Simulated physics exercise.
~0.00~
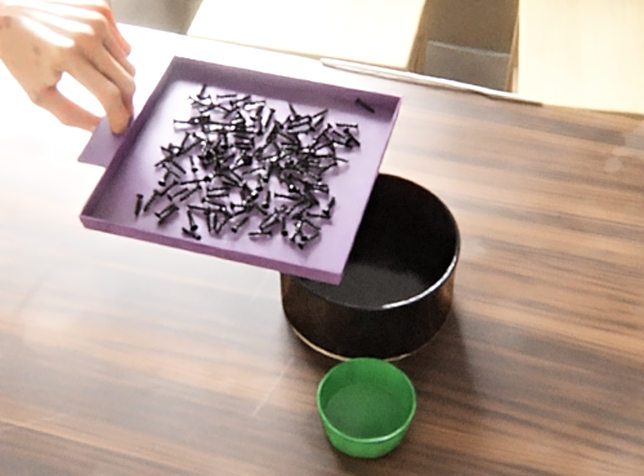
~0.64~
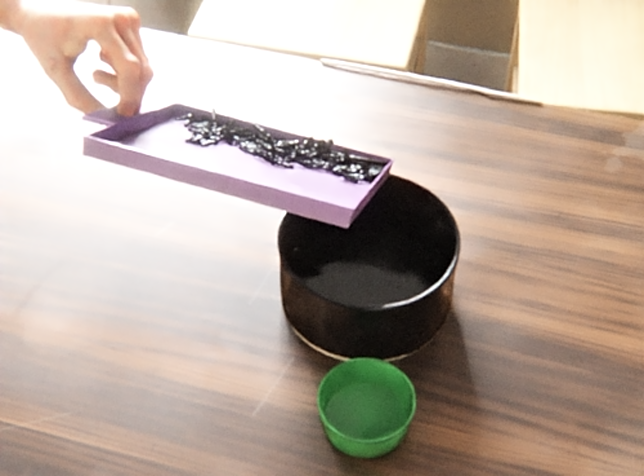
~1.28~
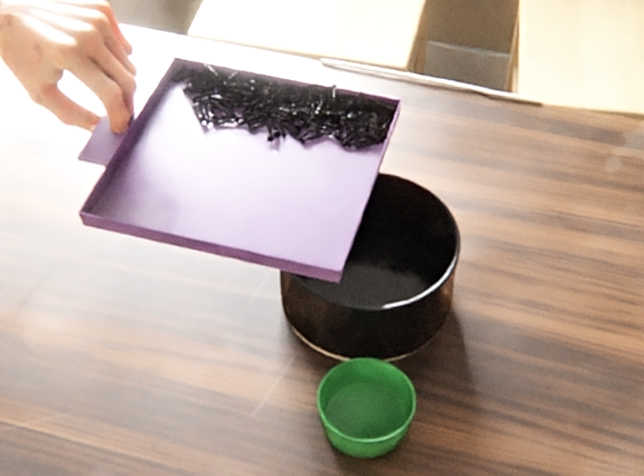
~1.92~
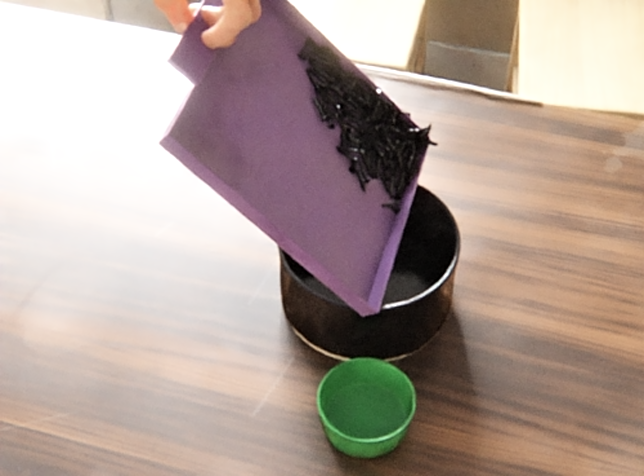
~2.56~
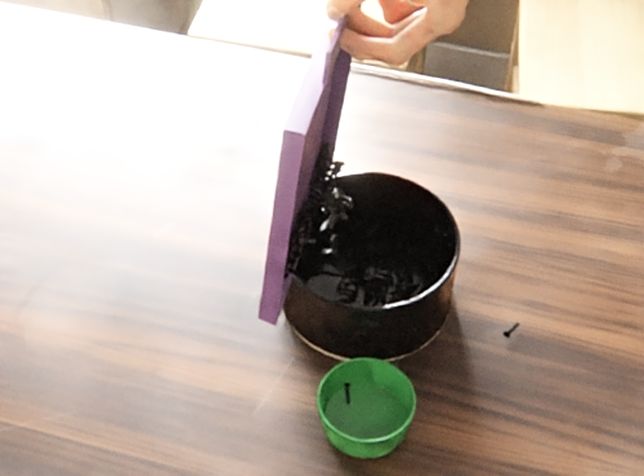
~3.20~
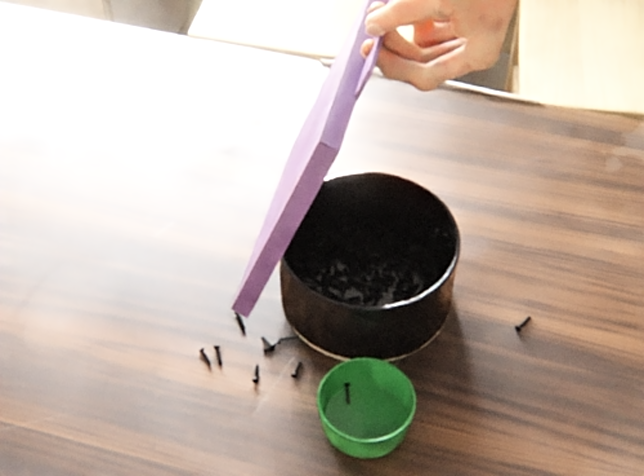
A purple tray heaped with small black screws is held by a hand over a wooden table, seen from above at an angle, with a black pot beneath it and a small green dish in front. The hand tips the tray and the screws slide together into a band along one side. It brings the tray back level, then moves it right and upwards and tilts it steeply, pouring the screws into the pot. Finally the tray hangs tipped past upright, with most screws in the pot, several scattered on the table and one in the green dish.
